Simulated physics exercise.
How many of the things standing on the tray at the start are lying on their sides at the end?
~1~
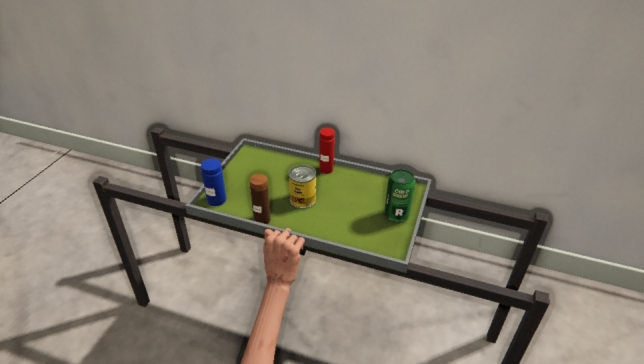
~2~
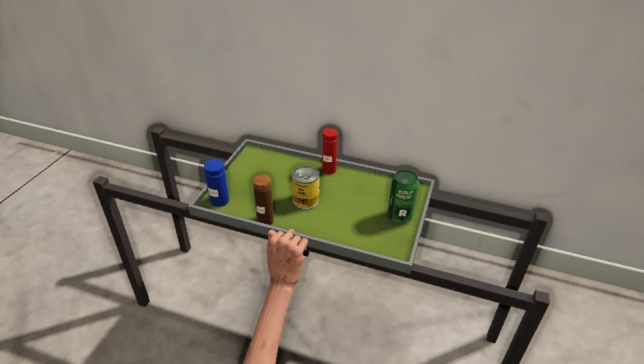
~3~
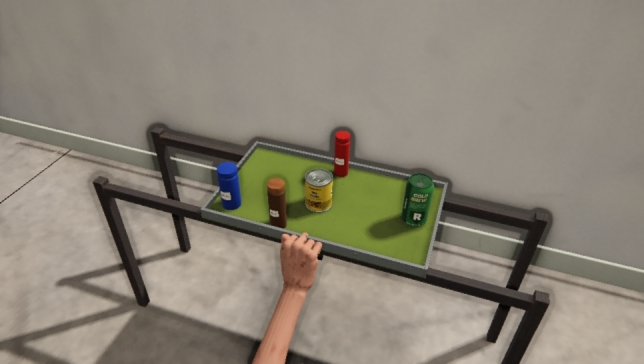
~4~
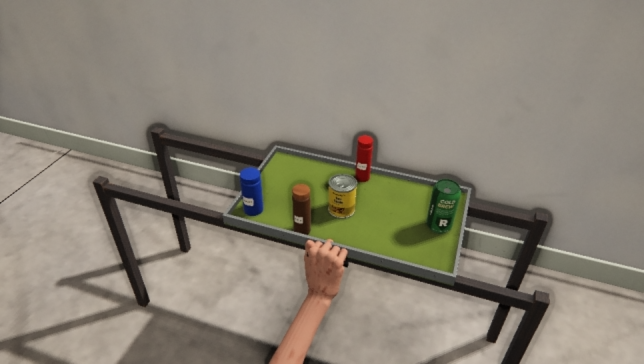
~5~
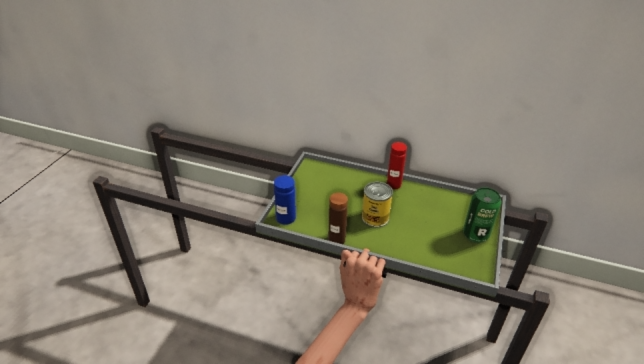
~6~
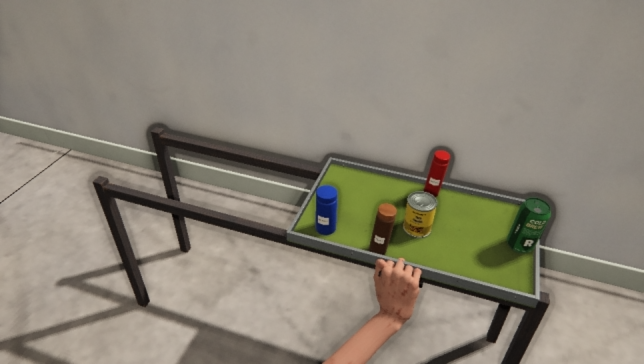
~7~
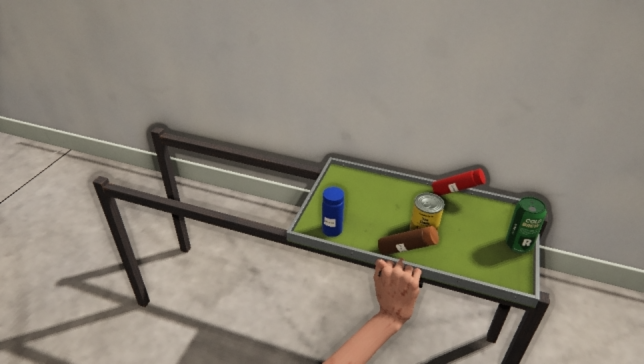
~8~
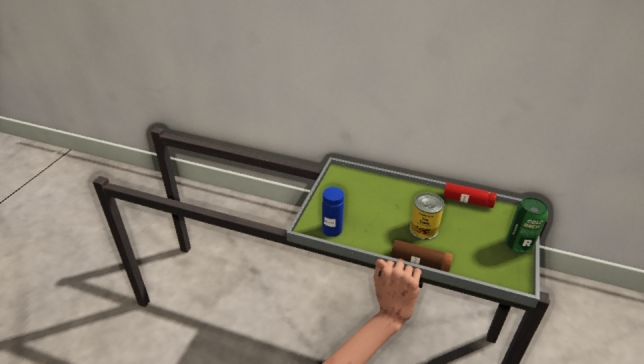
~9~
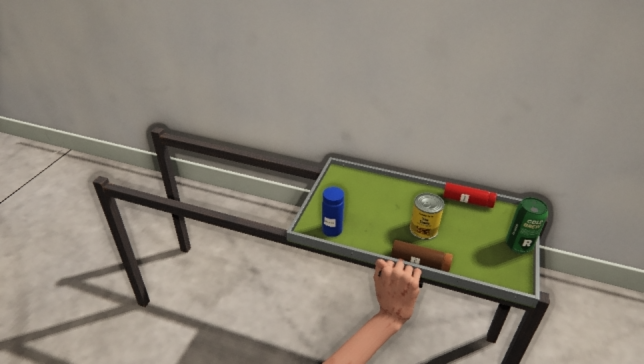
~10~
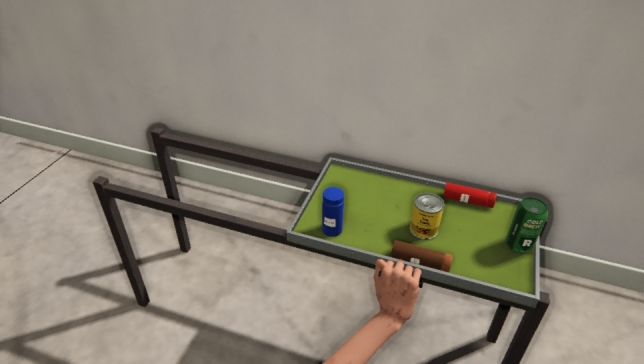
Two of them end up on their sides, the brown shaker and the red shaker.
